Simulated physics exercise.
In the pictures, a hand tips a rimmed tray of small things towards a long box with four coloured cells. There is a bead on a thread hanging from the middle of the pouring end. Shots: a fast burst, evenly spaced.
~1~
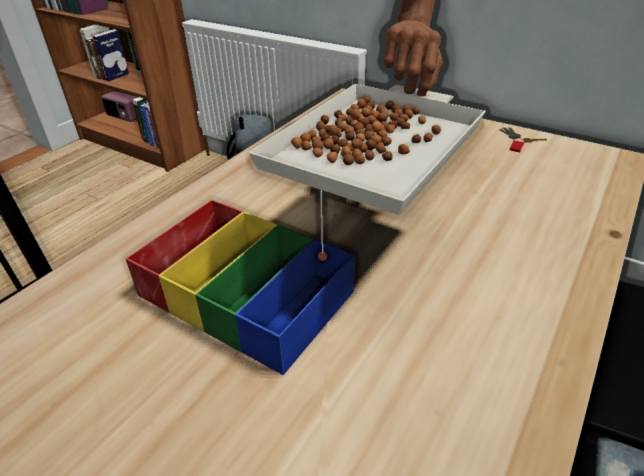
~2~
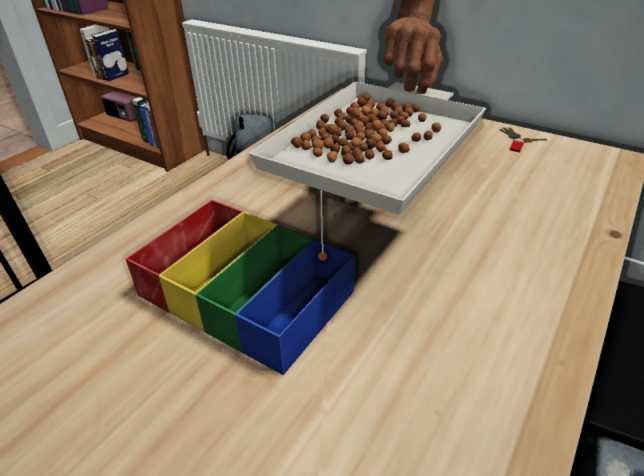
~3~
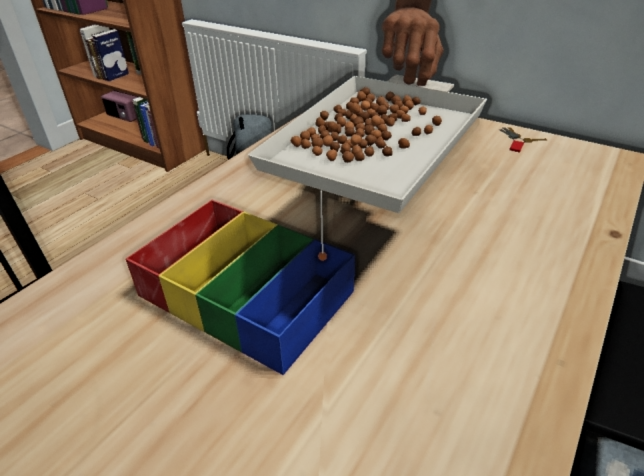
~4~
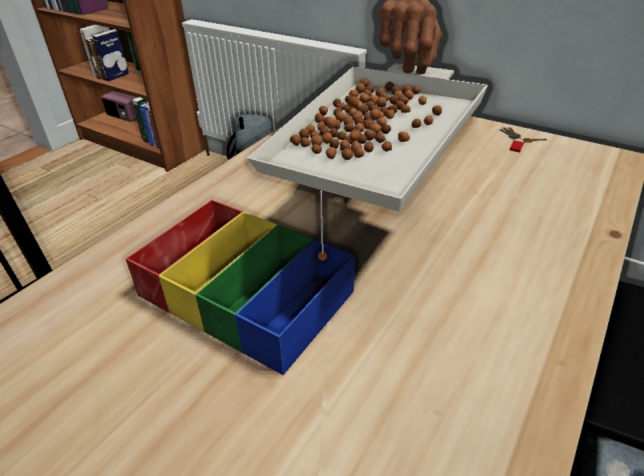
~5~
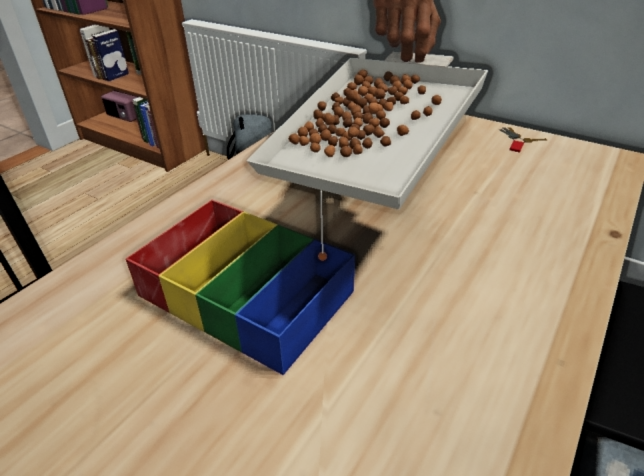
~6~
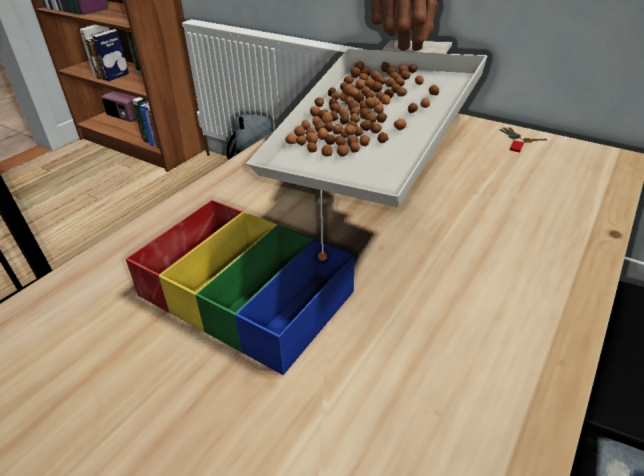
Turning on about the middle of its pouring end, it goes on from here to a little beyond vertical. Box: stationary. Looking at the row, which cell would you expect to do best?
I would expect the green cell to do best.
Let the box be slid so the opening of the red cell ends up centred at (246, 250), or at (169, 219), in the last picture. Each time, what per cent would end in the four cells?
First 100 %, then 90 %.
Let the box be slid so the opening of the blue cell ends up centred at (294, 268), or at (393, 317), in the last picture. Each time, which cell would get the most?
Try one: That green cell; try two: Red.
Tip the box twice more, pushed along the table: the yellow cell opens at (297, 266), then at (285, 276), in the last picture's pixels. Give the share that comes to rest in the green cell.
0 and 0 %.
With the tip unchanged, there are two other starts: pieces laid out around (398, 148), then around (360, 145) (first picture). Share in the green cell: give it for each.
You'd get 70 % the first time and 60 % the second.
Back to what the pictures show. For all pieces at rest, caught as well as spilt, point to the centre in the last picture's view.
Once it all stops, the middle lies near (251, 298).
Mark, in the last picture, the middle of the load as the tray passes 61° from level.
I'd put it at about (292, 141).
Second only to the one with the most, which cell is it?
That yellow cell.
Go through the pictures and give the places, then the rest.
The first picture shows corners of the pouring end (255, 151) and (400, 196), level; middle of the load (359, 128), hazelnuts; bead on its thread (323, 256); red cell (147, 282); yellow cell (181, 300); green cell (219, 320); blue cell (260, 341).
The second picture shows corners of the pouring end (255, 152) and (400, 196), level; middle of the load (359, 126).
The third picture shows corners of the pouring end (255, 153) and (400, 195), tipped barely, lowest at the left corner; middle of the load (358, 122).
The fourth picture shows corners of the pouring end (254, 156) and (398, 194), tipped a little, lowest at the left corner; middle of the load (357, 116).
The fifth picture shows corners of the pouring end (253, 158) and (397, 192), tipped a little, lowest at the left corner; middle of the load (356, 111).
The sixth picture shows corners of the pouring end (253, 161) and (395, 191), tipped clearly, lowest at the left corner; middle of the load (353, 106); red cell (147, 282); yellow cell (181, 300); green cell (219, 320); blue cell (260, 341).
Just after the last frame, tray tipped steeply; almost all on the tray; just a few falling or outside the box.
A moment on, tray tipped past a quarter turn; roughly two thirds on the tray; about a tenth in the green cell; just a few in the yellow cell; roughly a quarter falling or outside the box.
Further on, tray tipped past a quarter turn; roughly half in the green cell; roughly a third in the yellow cell; about a tenth in the blue cell.
When it is over, tray tipped past a quarter turn; roughly half in the green cell; roughly a third in the yellow cell; about a tenth in the blue cell; not one in the red cell.
